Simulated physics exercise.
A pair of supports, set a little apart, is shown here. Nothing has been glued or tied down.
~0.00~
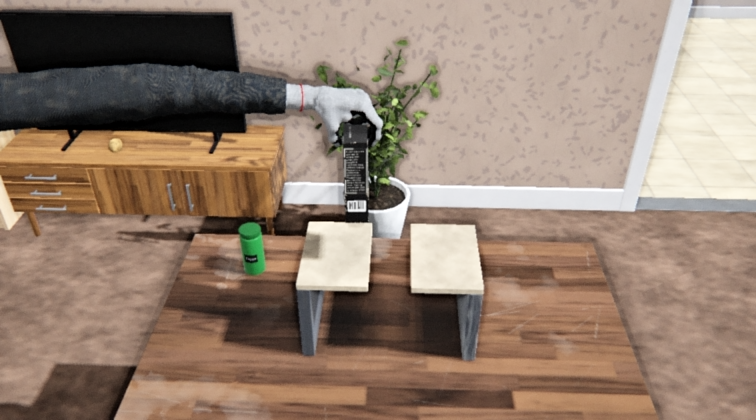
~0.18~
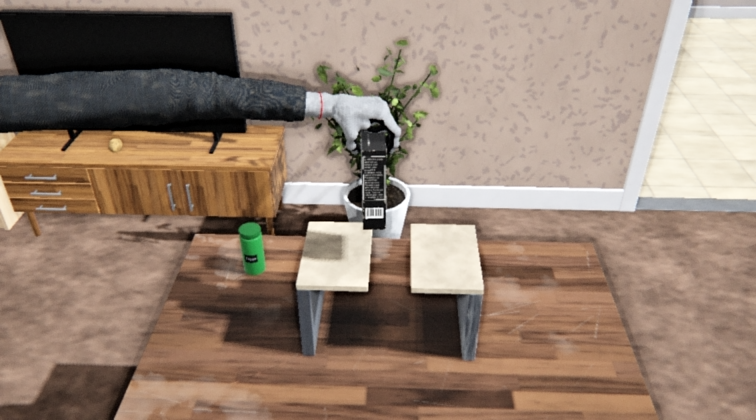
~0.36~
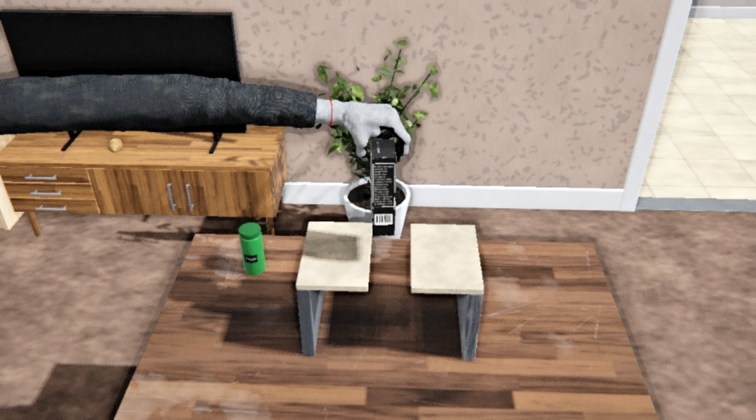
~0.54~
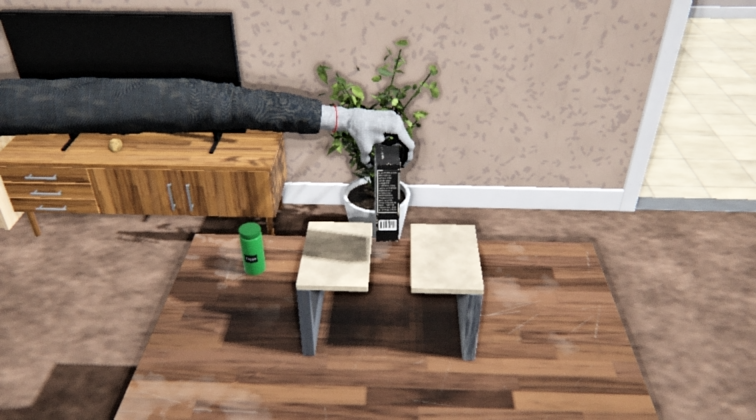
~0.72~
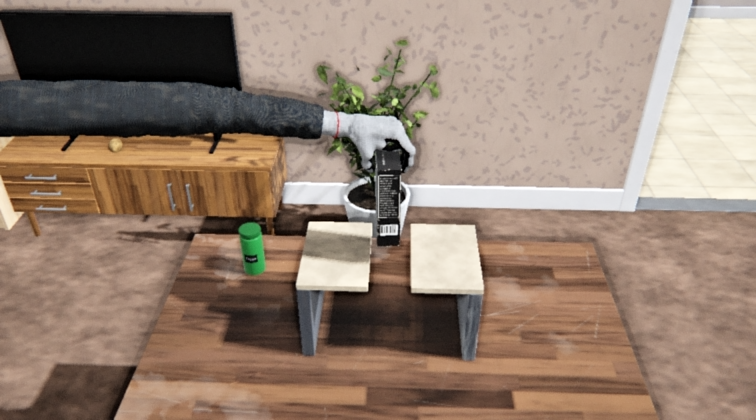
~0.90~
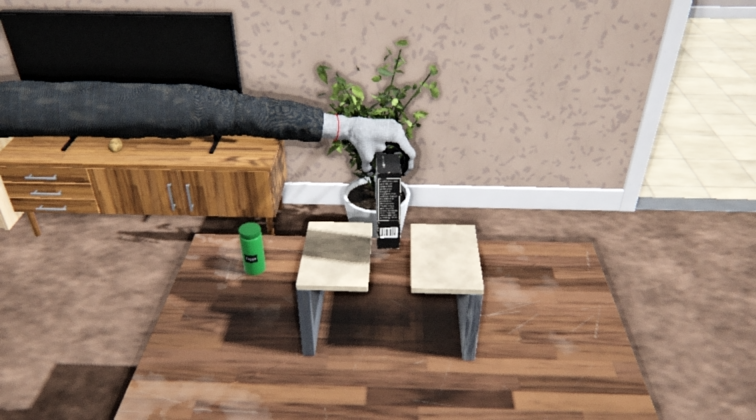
A black packet, gripped from above by a gloved hand, moved a little right and down over the gap between two supports, then hung there still, while a green jar stood on the left.
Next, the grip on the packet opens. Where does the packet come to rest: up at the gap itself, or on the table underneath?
Chances are it will go through.
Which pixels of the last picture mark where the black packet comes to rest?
End point in the final view: About (387, 293).
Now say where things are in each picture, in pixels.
Being brought over the gap; black packet (356, 173); green jar (252, 249), in the first picture.
Being brought over the gap; black packet (373, 180); green jar (252, 249), in the second picture.
Being brought over the gap; black packet (383, 186); green jar (252, 249), in the third picture.
Being brought over the gap; black packet (387, 192); green jar (252, 249), in the fourth picture.
Being brought over the gap; black packet (388, 197); green jar (252, 249), in the fifth picture.
Held still over the gap; black packet (388, 200); green jar (252, 249), in the sixth picture.
By 1.20 s, black packet moved well along near (387, 267).
By 1.30 s, black packet moved well along near (387, 286).
When it is over (1.9 s), moved from the start, black packet; green jar as before. End places, in pixels of the last picture, black packet near (387, 293). The packet drops through.
